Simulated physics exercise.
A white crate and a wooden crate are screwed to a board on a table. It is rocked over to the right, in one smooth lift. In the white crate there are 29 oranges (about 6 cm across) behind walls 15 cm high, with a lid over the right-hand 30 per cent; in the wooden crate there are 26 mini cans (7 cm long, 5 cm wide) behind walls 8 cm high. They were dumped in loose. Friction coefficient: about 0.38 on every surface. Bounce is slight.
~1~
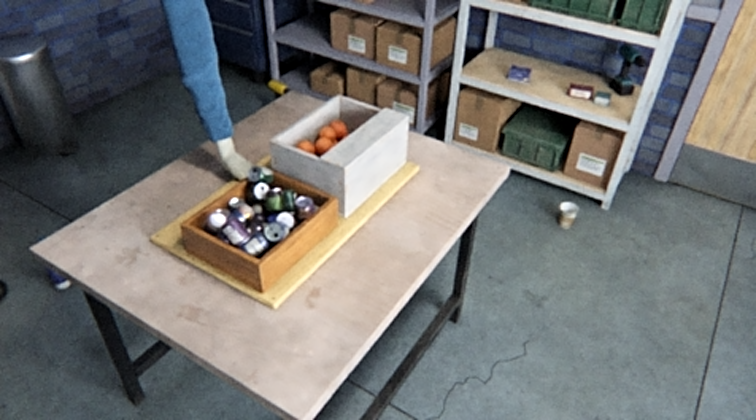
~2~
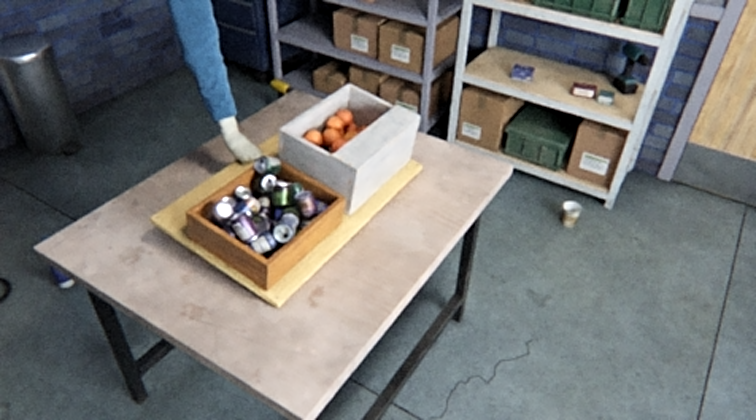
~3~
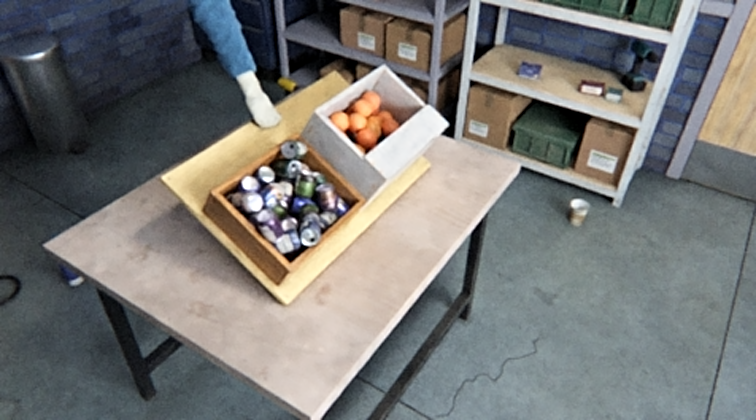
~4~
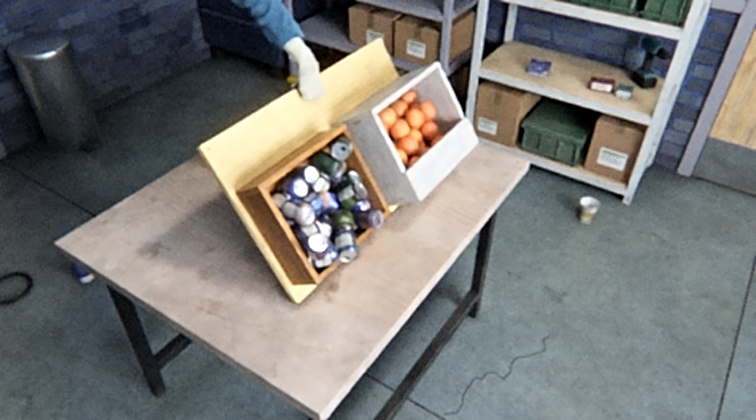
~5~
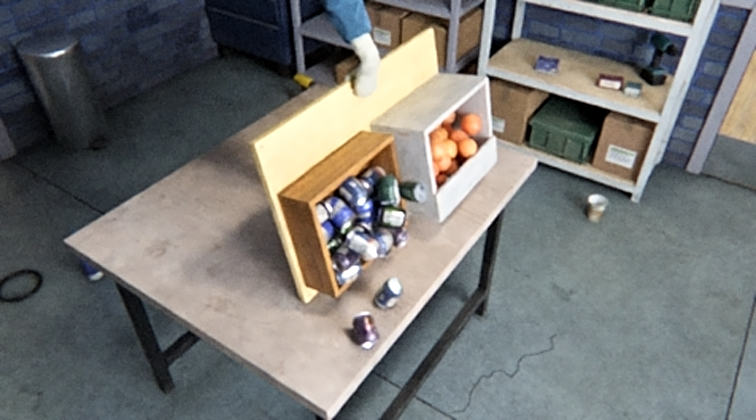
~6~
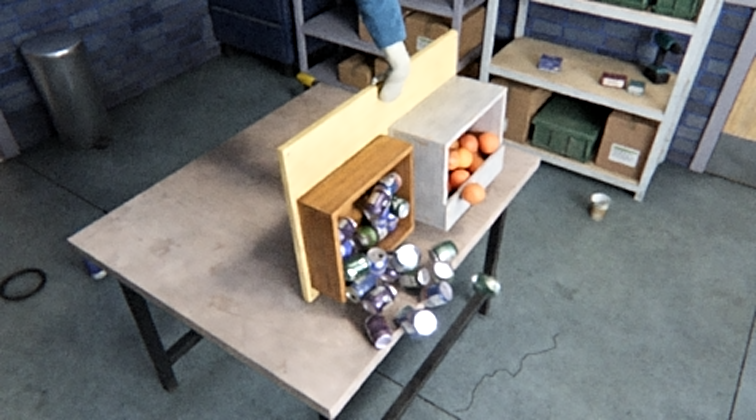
In a storeroom, a gloved hand lifted one side of a board on a table, tilting its two crates over to the right until cans tumbled from the wooden one and oranges shifted in the white one.
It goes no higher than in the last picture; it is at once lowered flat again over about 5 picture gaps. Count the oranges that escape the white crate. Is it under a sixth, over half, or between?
Out of the white crate go fewer than one in six of the oranges.
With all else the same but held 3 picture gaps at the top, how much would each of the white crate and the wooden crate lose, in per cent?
In that case white crate 0, wooden crate 80 per cent.
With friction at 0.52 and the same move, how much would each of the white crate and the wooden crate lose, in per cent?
In that case white crate 0, wooden crate 80 per cent.
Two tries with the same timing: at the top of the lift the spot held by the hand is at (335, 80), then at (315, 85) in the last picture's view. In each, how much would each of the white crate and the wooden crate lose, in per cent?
White crate 0 then 0, wooden crate 20 then 20 per cent.
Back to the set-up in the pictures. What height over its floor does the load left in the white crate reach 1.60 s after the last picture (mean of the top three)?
Roughly 13 cm high.
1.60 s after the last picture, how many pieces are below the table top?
Some 14 pieces.
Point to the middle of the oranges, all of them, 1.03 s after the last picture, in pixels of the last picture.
Near (382, 158).
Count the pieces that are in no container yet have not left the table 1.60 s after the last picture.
Roughly 8.
Then, 0.26 s after the last picture, tilt 72°; white crate 28 in, 1 out and wooden crate 6 in, 20 out.
Then, 0.58 s after the last picture, tilt 33°; white crate 28 in, 1 out and wooden crate 6 in, 20 out.
Then, 1.03 s after the last picture, tilt 0°; white crate 28 in, 1 out and wooden crate 6 in, 20 out.
When it is over (1.60 s after the last picture), white crate 28 in, 1 out and wooden crate 6 in, 20 out. Asked share, 1 of 29, 3 per cent.
